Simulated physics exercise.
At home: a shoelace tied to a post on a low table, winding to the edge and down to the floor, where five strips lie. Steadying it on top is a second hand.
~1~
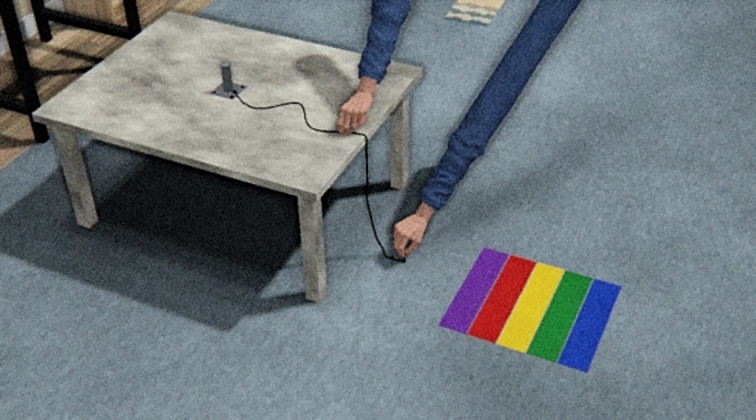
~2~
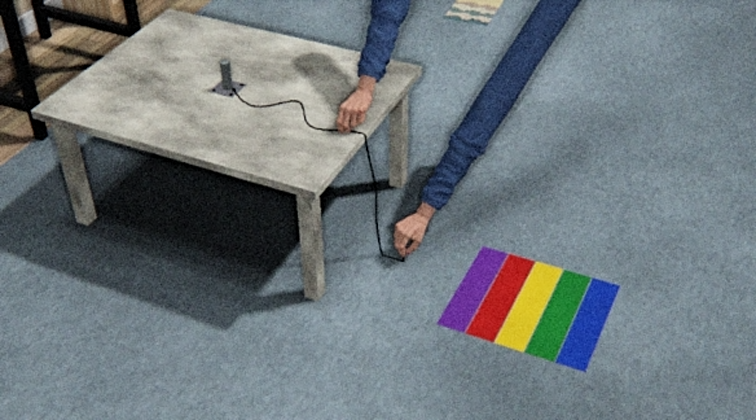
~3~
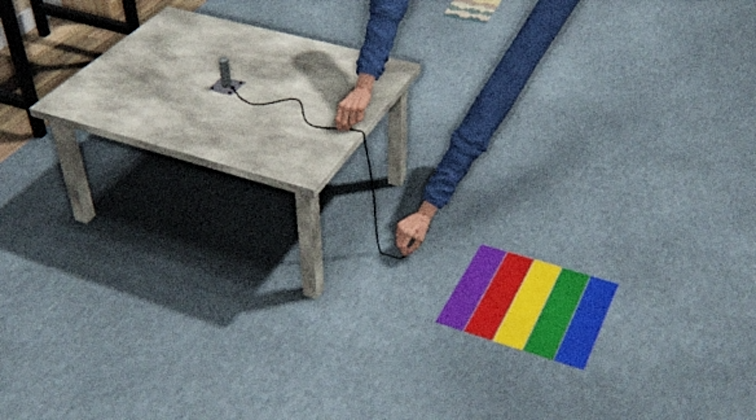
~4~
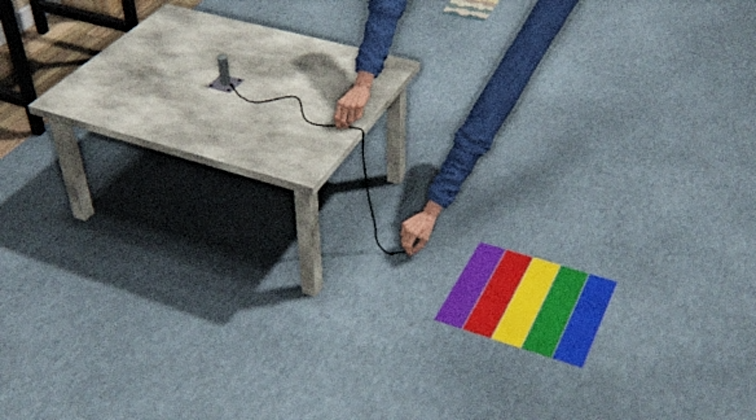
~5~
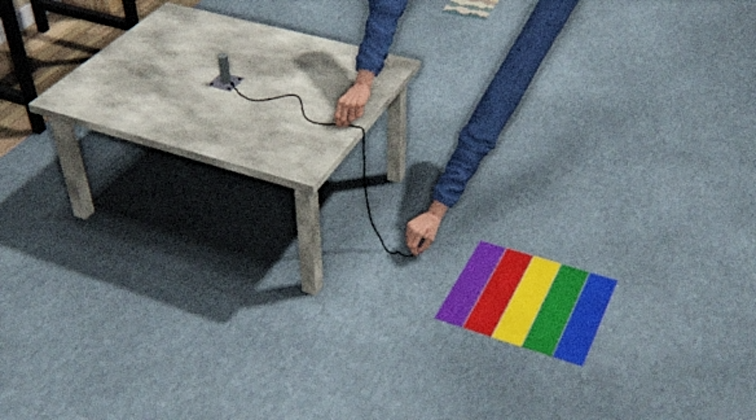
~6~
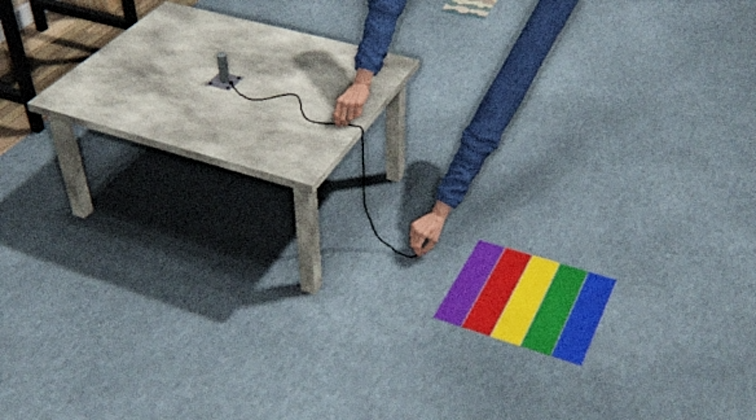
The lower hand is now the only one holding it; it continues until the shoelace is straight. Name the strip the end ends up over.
Yellow.
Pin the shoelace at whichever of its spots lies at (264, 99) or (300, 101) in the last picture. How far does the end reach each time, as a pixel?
(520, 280); (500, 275).
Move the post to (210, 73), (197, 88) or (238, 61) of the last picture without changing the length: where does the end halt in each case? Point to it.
First try about (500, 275), second about (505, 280), third about (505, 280).
Early on, end near (477, 270); over purple.
Midway, end near (508, 279); over red.
At the end of the slack, end near (527, 285); over yellow. It gets as far as the yellow strip.
